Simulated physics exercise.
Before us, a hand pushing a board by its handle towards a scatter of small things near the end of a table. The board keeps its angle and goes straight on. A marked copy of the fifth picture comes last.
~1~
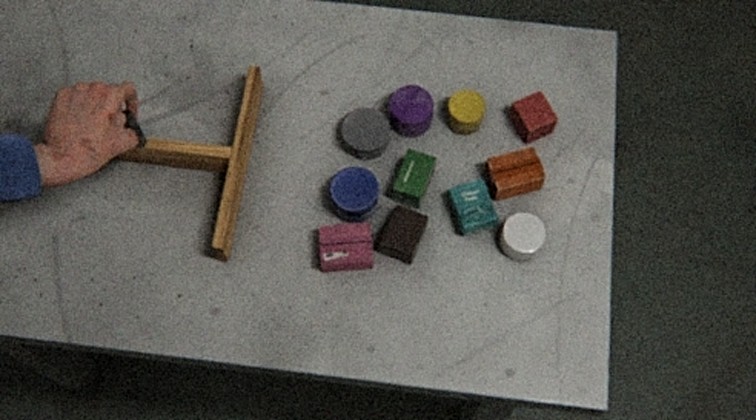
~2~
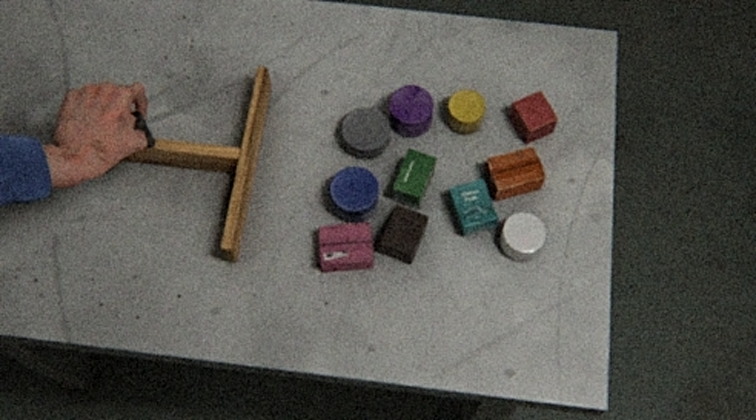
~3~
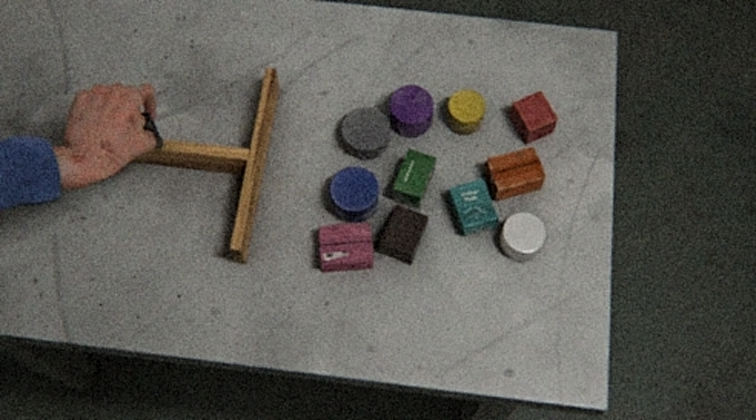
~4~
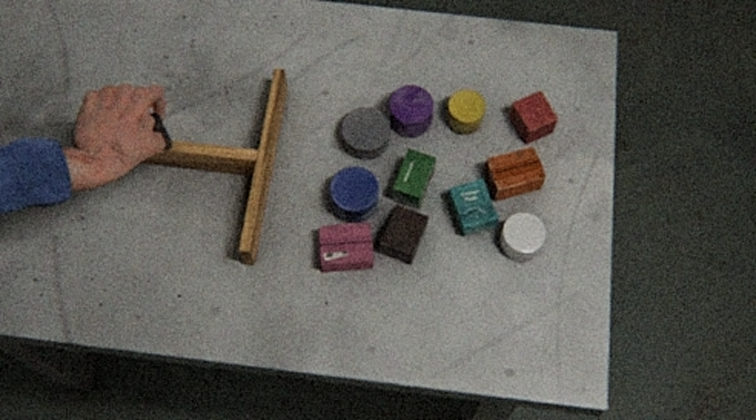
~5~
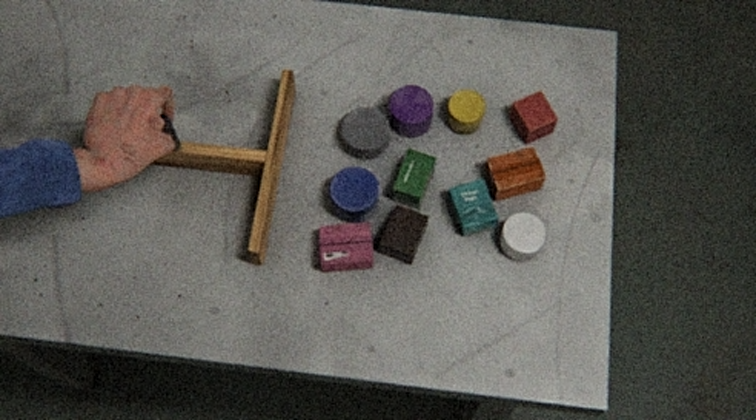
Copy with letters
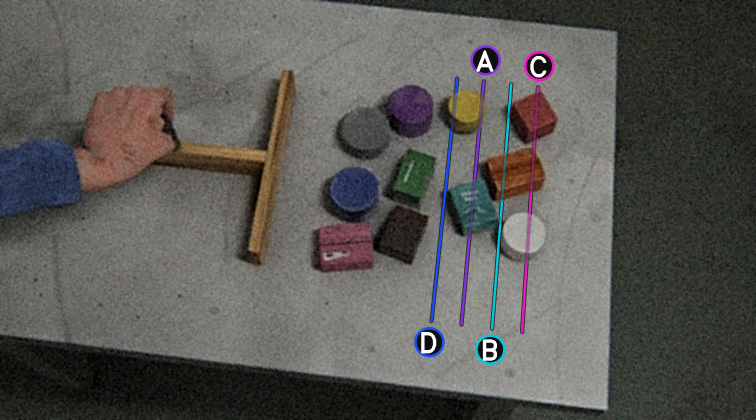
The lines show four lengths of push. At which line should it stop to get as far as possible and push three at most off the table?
It should halt at C.
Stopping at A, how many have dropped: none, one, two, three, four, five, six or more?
In all, none.
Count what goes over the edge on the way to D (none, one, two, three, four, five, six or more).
The count is none.
On the marked copy, A at (473, 196); B at (502, 199); C at (530, 203); D at (445, 193).
Following C. Soon after the start, board (365, 167); pink box (386, 255); yellow tub (471, 112).
Later, board (459, 178); white pot (567, 256); red block (567, 119).
In the end, board (531, 186); red block over the edge; white pot over the edge; three fallen.
As for the rest, A is within the limit but short; B is within the limit but short; D is within the limit but short.
